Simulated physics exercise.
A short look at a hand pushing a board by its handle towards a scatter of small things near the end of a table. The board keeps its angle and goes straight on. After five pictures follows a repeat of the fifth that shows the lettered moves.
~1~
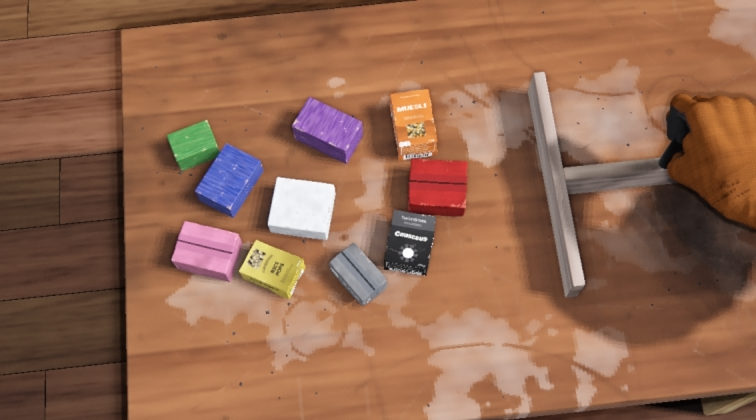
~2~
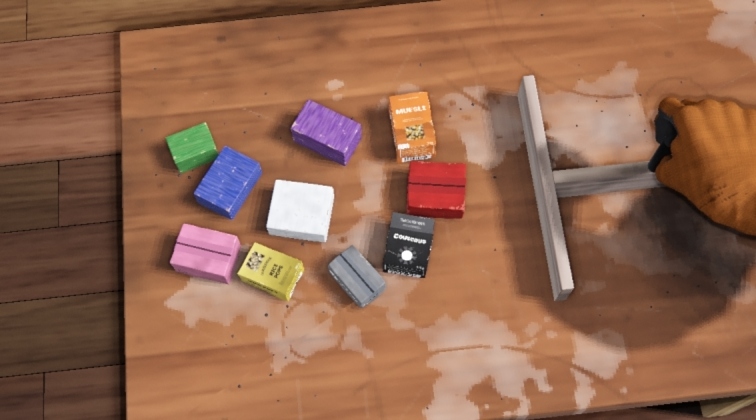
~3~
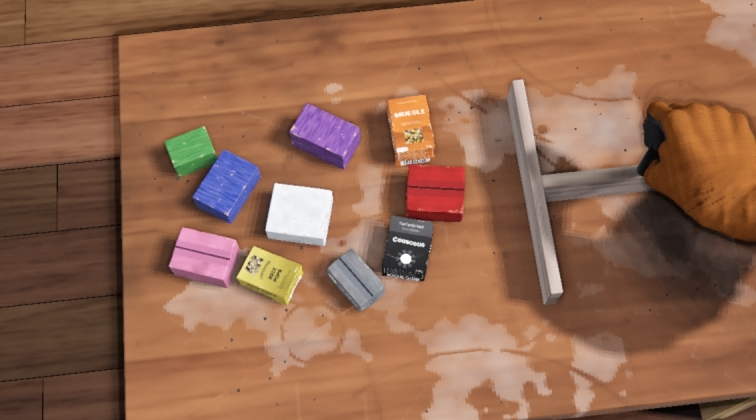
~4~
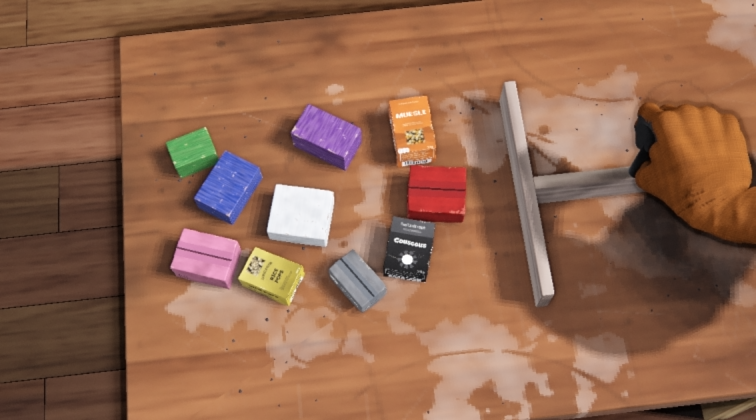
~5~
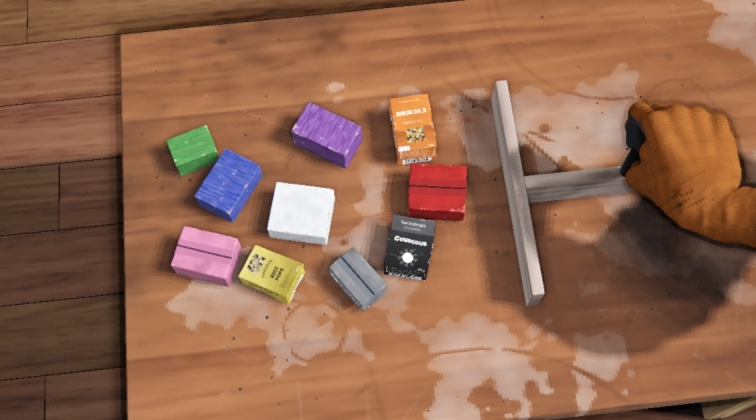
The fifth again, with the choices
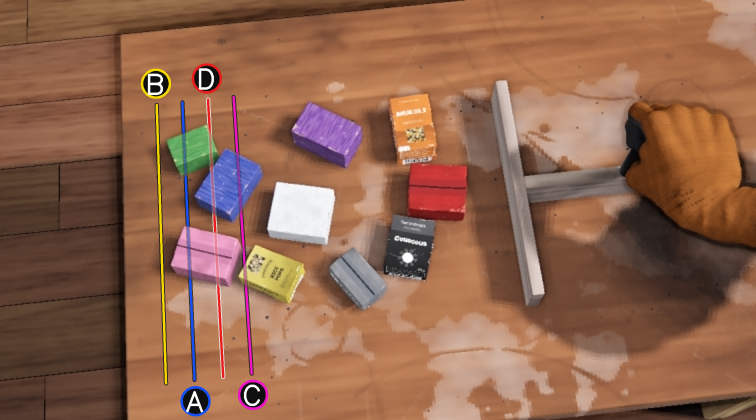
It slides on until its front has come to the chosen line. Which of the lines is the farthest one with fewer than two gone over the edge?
It should halt at C.
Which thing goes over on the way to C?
The pink box.
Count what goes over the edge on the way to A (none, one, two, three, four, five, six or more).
Five.
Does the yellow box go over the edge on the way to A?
Yes.
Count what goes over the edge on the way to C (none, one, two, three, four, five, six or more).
One.
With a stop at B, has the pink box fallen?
By then, yes.
On the marked copy, A at (188, 234); B at (161, 237); C at (242, 228); D at (215, 231).
Taking C. A third of the way, board (419, 193); orange packet (383, 133); black packet (396, 250).
Two thirds of the way, board (319, 204); pink box (163, 252); blue block (204, 180).
When it is over, board (242, 212); pink box over the edge; blue block (132, 188); one fallen.
As for the rest, A drops five; B drops seven; D drops four.
